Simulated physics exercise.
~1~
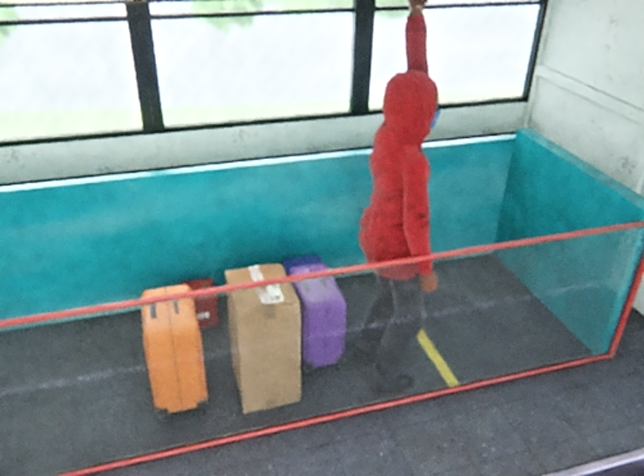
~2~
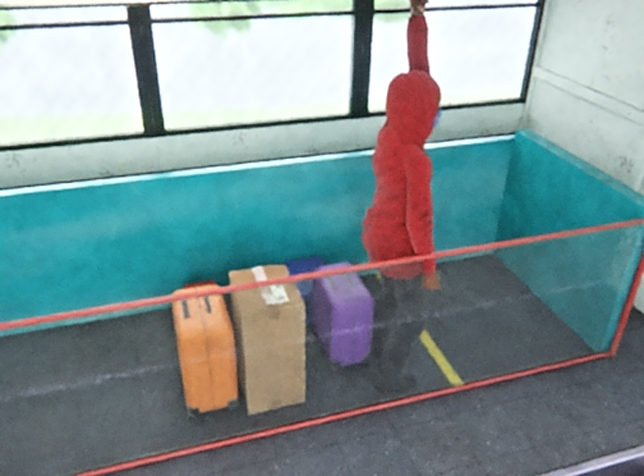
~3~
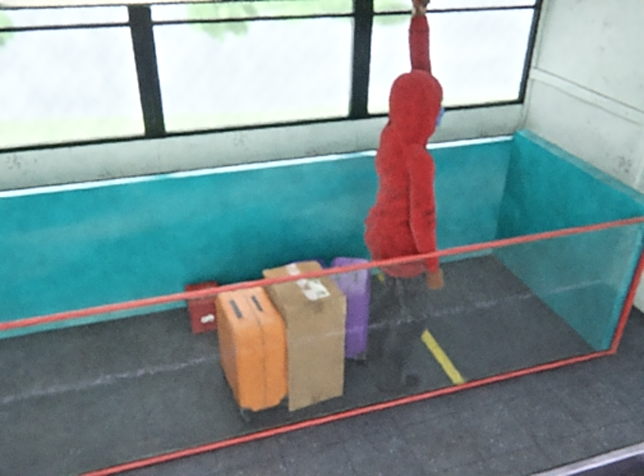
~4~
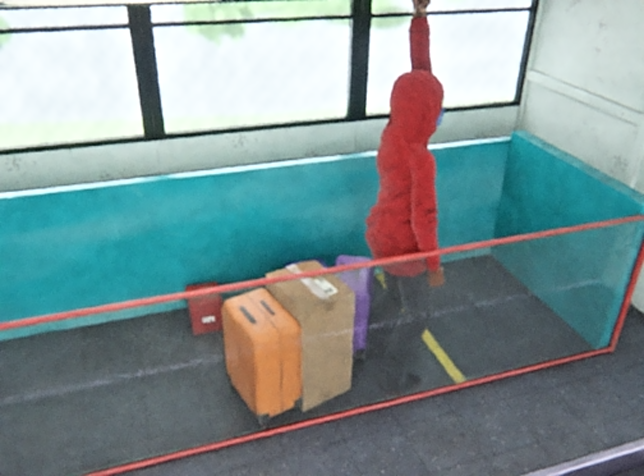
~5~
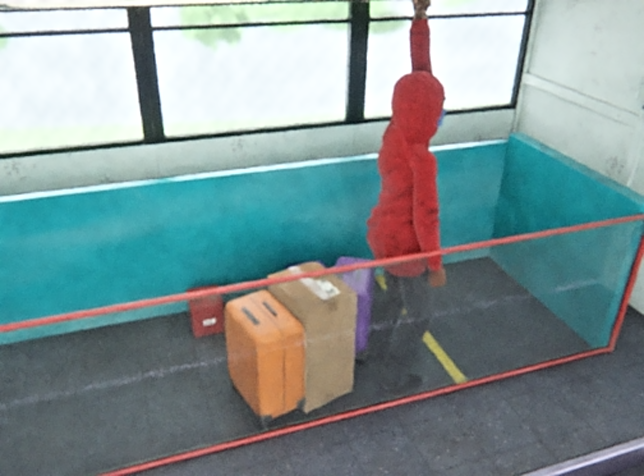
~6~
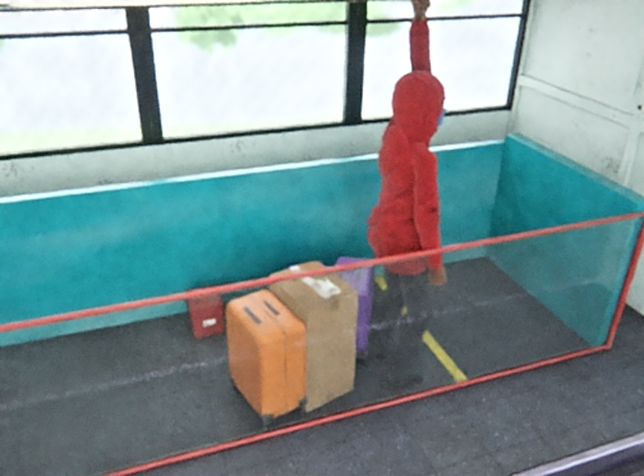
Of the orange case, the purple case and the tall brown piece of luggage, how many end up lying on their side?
None of them do; all three are still standing upright at the end.
